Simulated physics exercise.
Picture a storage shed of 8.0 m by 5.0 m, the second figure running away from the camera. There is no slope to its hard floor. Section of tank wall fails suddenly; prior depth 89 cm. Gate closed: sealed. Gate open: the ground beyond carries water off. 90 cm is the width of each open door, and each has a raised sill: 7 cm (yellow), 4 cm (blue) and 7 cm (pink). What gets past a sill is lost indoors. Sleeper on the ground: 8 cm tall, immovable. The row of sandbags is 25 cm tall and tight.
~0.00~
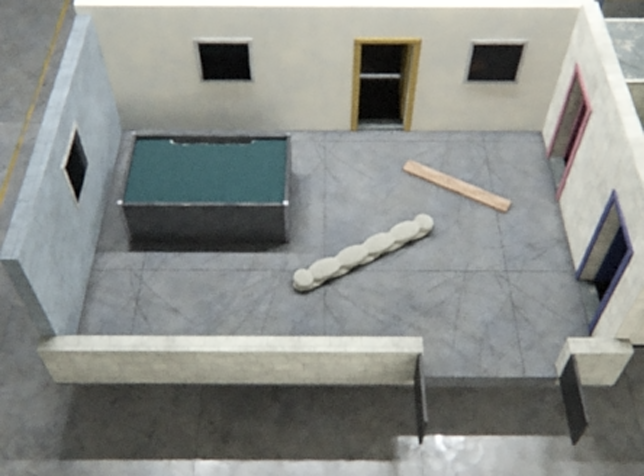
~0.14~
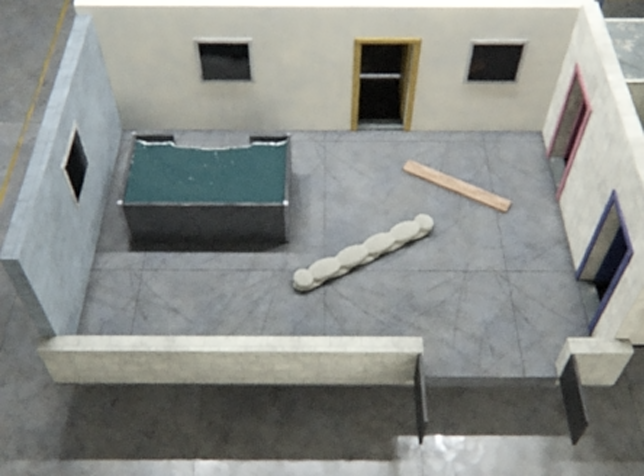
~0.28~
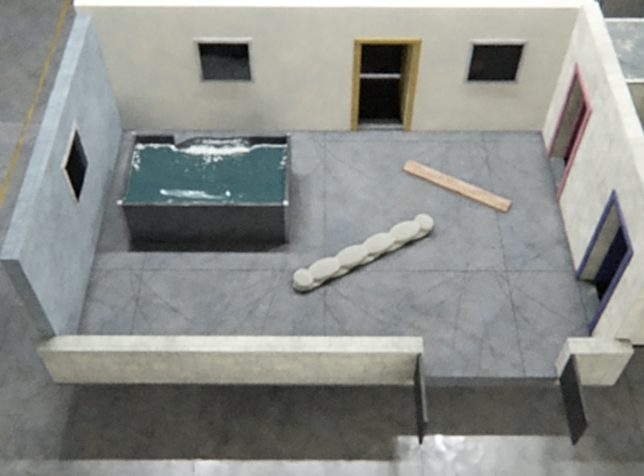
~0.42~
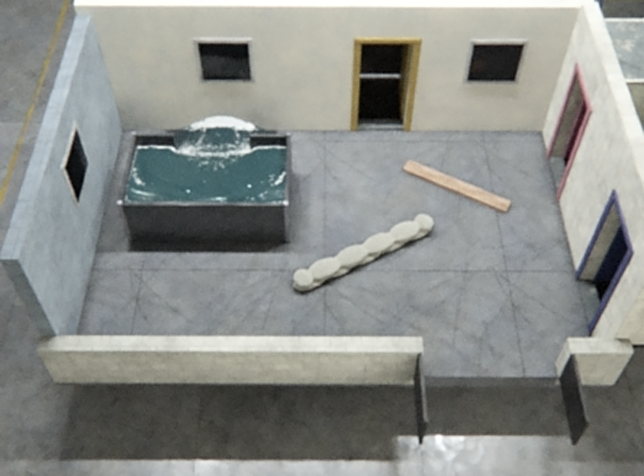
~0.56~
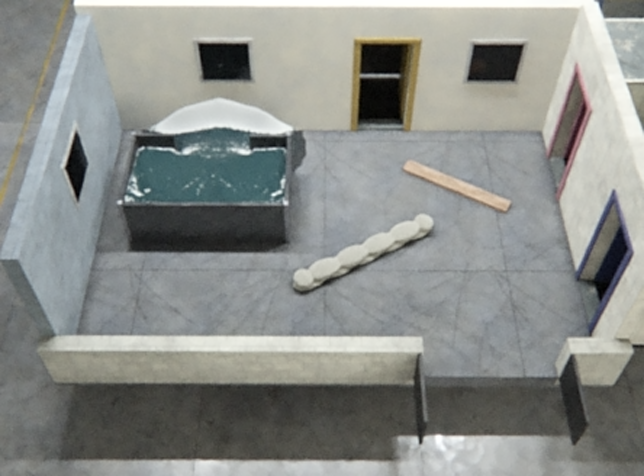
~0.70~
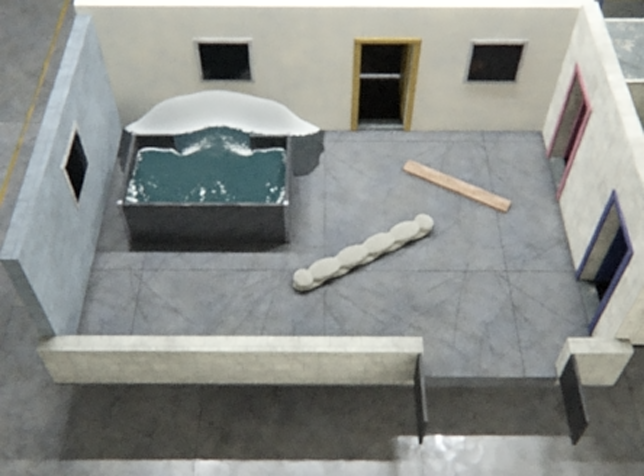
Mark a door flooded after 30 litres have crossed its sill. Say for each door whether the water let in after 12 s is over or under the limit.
Water let in: Yellow door under; blue door over; pink door over.
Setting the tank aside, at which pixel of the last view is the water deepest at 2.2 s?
You'll find it around (122, 134).
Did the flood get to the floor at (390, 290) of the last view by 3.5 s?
Not yet touched.
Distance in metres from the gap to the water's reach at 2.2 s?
That's near 6.2 m in a straight line.
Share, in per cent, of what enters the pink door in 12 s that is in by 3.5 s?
Roughly 35 percent is in by then.
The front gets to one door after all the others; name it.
It would be the blue door.
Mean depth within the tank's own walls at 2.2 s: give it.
Depth, averaged: Around 39 centimetres.
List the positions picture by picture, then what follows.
Still water, 89 cm deep, in the tank at (208, 171), in the first frame.
The front is at (256, 167), 0.7 m from the gap at (216, 163); 0.3 m2 of floor is under water; 89 cm left at the back of the tank, in the second frame.
Water pours out at (216, 164) and has run 1.0 m, to (255, 143); deepest outside 51 cm, 83 cm at the tank's back, in the third frame.
The front is at (268, 130), 1.4 m from the gap at (216, 165); 2.3 m2 of floor is under water; 76 cm left at the back of the tank, in the fourth frame.
The front is at (297, 130), 1.8 m from the gap at (216, 164); 3.0 m2 of floor is under water; 74 cm left at the back of the tank, in the fifth frame.
The front is at (322, 130), 2.2 m from the gap at (216, 164); 3.5 m2 of floor is under water; 69 cm left at the back of the tank, in the sixth frame.
After 1.4 s water covers 20 % of the floor and is deepest (70 cm) near (132, 134); yellow door 7 cm at the sill, 0 L in, blue door not reached, pink door not reached.
After 2.2 s water covers 45 % of the floor and is deepest (49 cm) near (122, 134); yellow door 8 cm at the sill, 0 L in, blue door not reached, pink door not reached.
After 3.5 s water covers 60 % of the floor and is deepest (38 cm) near (71, 361); yellow door 7 cm at the sill, 1 L in, blue door 9 cm at the sill, 4 L in, pink door 17 cm at the sill, 87 L in.
After 7.0 s water covers 95 % of the floor and is deepest (22 cm) near (582, 363); yellow door 5 cm at the sill, 1 L in, blue door 12 cm at the sill, 36 L in, pink door 11 cm at the sill, 193 L in.
After 12.0 s water covers 95 % of the floor and is deepest (12 cm) near (523, 142); yellow door 9 cm at the sill, 4 L in, blue door 8 cm at the sill, 164 L in, pink door 11 cm at the sill, 244 L in.
